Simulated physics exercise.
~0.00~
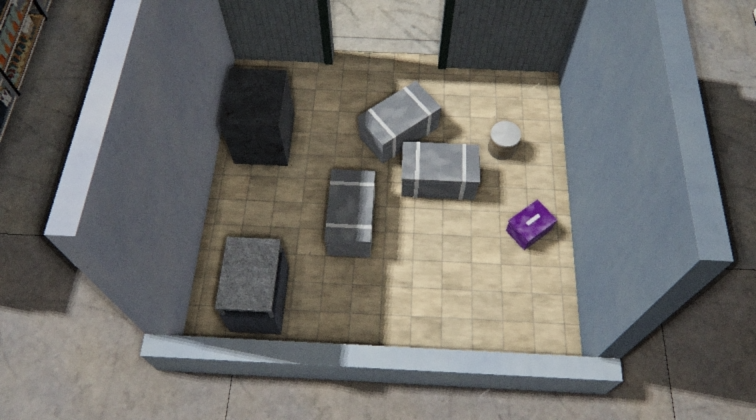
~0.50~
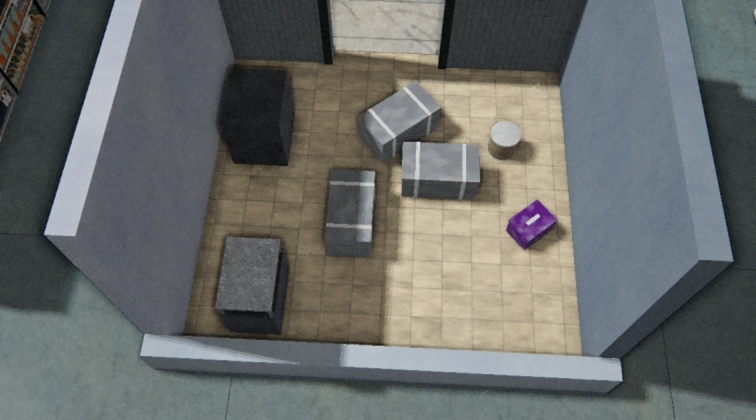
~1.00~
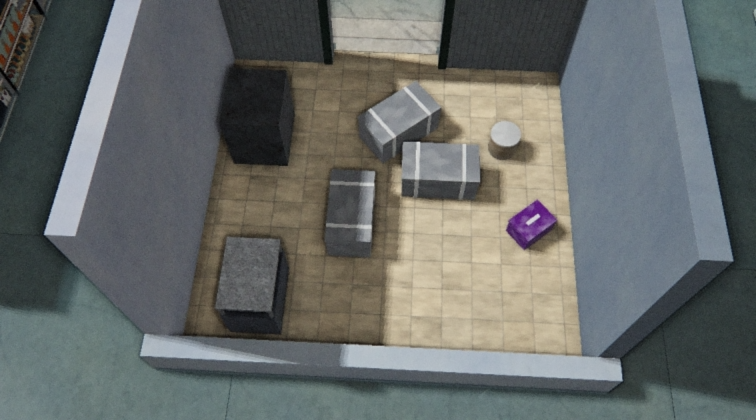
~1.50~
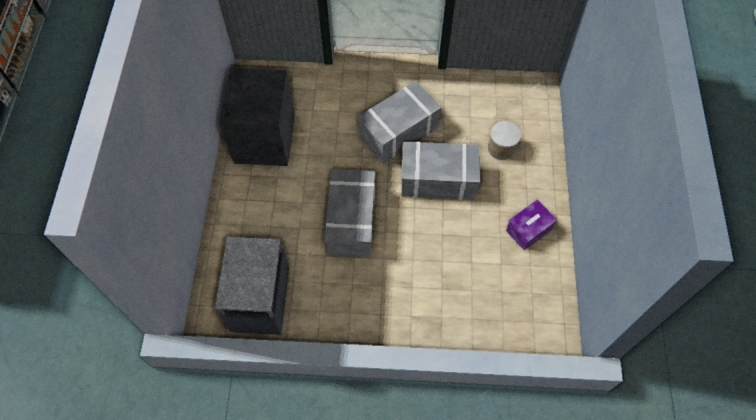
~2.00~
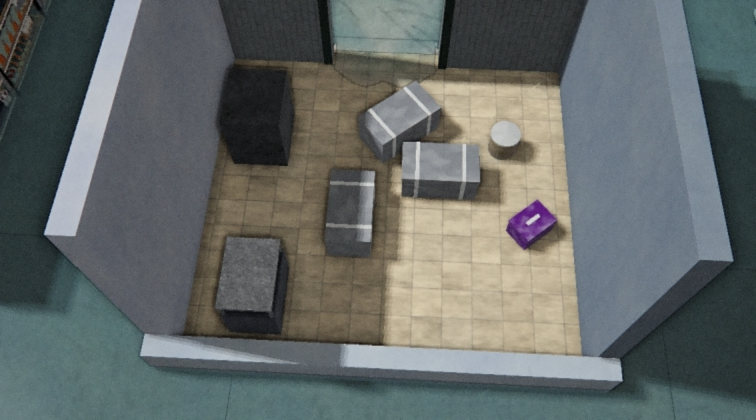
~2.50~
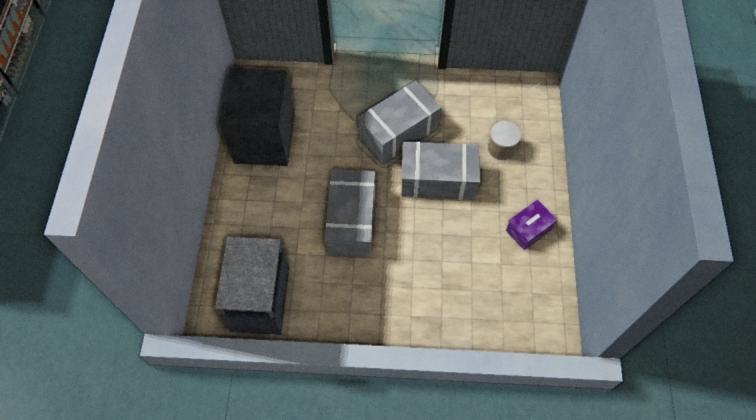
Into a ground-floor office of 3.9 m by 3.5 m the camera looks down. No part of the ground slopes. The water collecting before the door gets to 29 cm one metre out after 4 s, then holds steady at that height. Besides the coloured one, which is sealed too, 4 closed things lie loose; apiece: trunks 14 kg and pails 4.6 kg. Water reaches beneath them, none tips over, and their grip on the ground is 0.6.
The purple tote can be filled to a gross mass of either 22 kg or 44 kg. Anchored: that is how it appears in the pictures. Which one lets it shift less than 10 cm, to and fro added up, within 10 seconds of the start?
Looks to me like only the heavy option works.
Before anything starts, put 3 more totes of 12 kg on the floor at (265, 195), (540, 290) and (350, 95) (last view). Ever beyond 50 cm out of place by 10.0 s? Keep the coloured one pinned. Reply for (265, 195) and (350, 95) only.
In that order: Within it, beyond it.
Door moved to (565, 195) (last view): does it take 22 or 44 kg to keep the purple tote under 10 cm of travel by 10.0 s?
I'd say you need the heavier one.
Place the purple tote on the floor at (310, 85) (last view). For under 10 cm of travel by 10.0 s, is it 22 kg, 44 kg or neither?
Short answer: Any load.
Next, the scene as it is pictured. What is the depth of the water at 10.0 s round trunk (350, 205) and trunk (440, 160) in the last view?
I'd estimate 20 cm for the first and 19 cm for the second.
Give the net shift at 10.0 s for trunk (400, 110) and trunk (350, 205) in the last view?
In turn: 200 cm, 100 cm.
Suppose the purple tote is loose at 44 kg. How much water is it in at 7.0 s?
Something like 6 centimetres.
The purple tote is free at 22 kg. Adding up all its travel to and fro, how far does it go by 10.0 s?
Adding it all up, something like 80 cm.
After 3.5 s the purple tote would be 0 cm from its start with 22 kg and 0 cm from its start with 44 kg; 0 cm of water round it then.
After 4.5 s the purple tote would be 0 cm from its start with 22 kg and 0 cm from its start with 44 kg; 2 cm of water round it then.
After 7.0 s the purple tote would be 0 cm from its start with 22 kg and 0 cm from its start with 44 kg; 6 cm of water round it then.
After 10.0 s the purple tote would be 81 cm from its start with 22 kg and 0 cm from its start with 44 kg; 18 cm of water round it then.
